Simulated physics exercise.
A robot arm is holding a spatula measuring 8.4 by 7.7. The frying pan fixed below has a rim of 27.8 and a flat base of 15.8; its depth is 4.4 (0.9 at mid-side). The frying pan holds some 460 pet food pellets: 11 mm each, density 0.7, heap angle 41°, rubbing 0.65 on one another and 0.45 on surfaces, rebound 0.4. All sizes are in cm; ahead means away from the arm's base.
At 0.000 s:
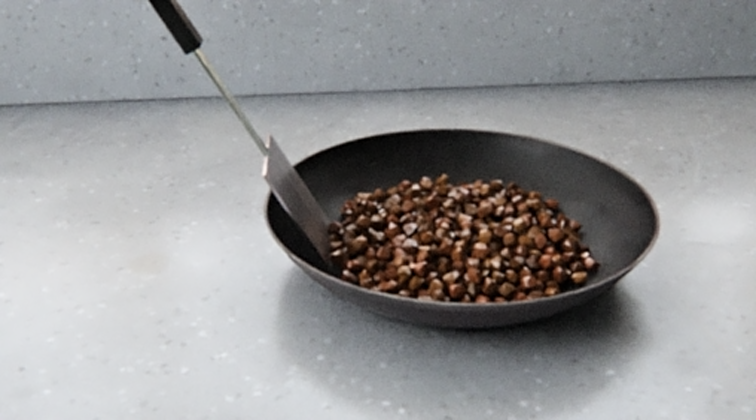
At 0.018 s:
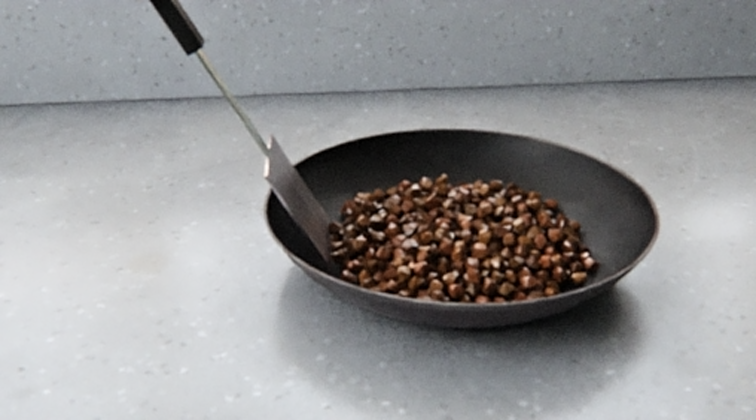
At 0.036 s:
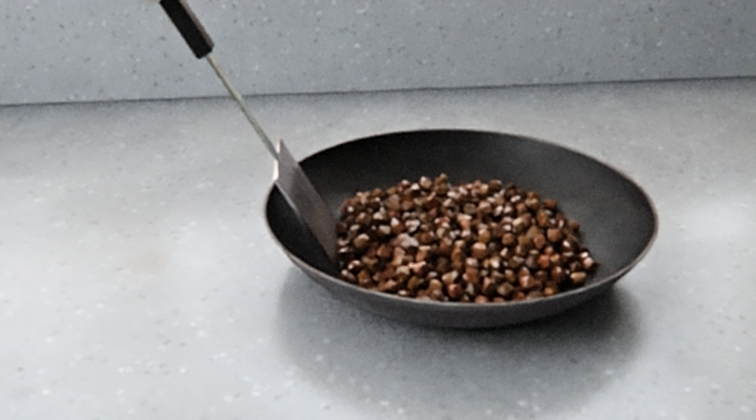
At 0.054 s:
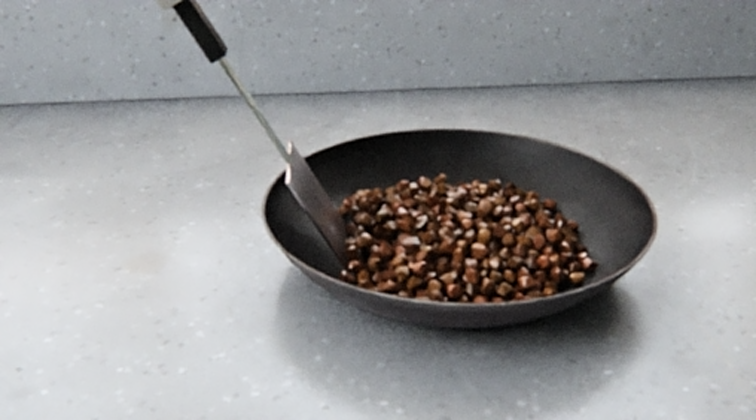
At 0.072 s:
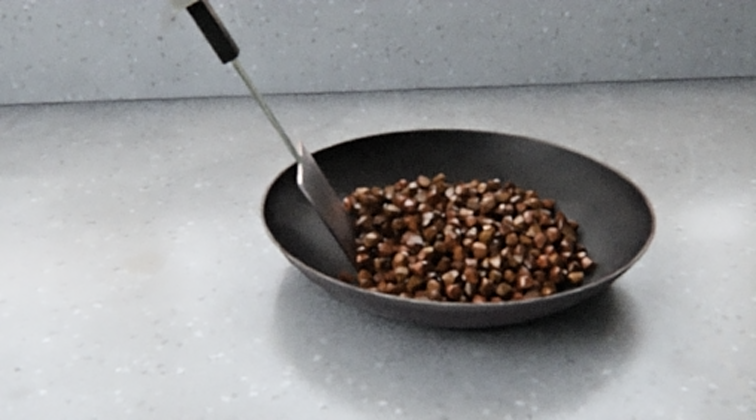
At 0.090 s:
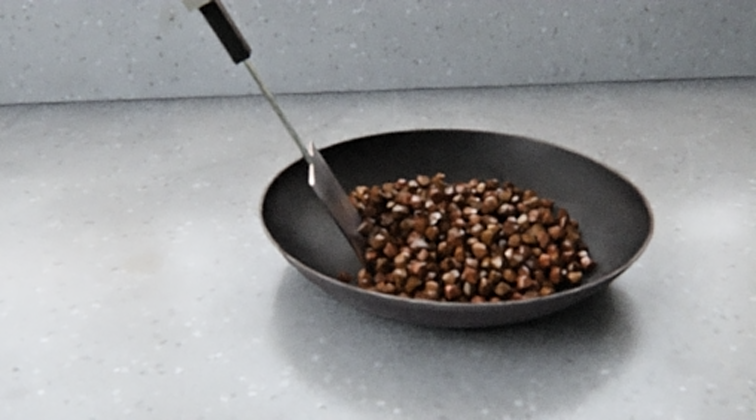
A spatula moves slowly right in a dark frying pan, nudging a pile of brown pellets.
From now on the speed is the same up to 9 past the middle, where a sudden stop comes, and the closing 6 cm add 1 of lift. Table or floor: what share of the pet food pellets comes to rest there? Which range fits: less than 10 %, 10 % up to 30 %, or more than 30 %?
The range that fits is 10 % up to 30 %.
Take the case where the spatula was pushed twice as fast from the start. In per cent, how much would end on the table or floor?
Roughly 25 per cent, I'd say.
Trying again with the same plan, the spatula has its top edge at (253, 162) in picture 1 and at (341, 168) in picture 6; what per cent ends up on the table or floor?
Roughly 25 %.
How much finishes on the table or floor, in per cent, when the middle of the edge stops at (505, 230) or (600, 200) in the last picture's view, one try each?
Respectively some 0 and 35 percent end on the table or floor.
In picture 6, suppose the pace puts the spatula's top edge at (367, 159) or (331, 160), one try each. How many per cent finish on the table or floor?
Try one roughly 30 per cent; try two roughly 15 per cent.
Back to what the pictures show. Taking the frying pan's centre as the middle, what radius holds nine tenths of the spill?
About 20 cm.
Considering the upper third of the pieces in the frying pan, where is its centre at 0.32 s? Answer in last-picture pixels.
I'd say close to (590, 197).
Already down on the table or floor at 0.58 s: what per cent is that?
About 20 per cent.
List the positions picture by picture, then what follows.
The first frame shows spatula top edge at (266, 153), sloping 62°; upper third of the load around (452, 229), from x 335 to 590, top at y 180; 457 in the frying pan.
The second frame shows spatula top edge at (268, 153), sloping 62°; upper third of the load around (451, 229), from x 335 to 590, top at y 180.
The third frame shows spatula top edge at (277, 157), sloping 62°; upper third of the load around (450, 228), from x 340 to 590, top at y 180.
The fourth frame shows spatula top edge at (288, 160), sloping 62°; upper third of the load around (447, 225), from x 345 to 590, top at y 180.
The fifth frame shows spatula top edge at (300, 161), sloping 62°; upper third of the load around (451, 224), from x 345 to 590, top at y 180.
The sixth frame shows spatula top edge at (311, 161), sloping 62°; upper third of the load around (456, 224), from x 345 to 590, top at y 180; 457 in the frying pan.
By 0.21 s, sloping 62°, highest piece 4 above the table; 457 in the frying pan.
By 0.32 s, sloping 62°, highest piece 6 above the table; 449 in the frying pan, 8 on the blade or in flight.
By 0.58 s, sloping 62°, highest piece 6 above the table; 371 in the frying pan, 83 on the table or floor, 3 on the blade or in flight.
By 1.63 s, sloping 62°, highest piece 6 above the table; 371 in the frying pan, 86 on the table or floor.
Final count, 371 in the frying pan, 86 on the table or floor. That is 19 % on the table or floor.
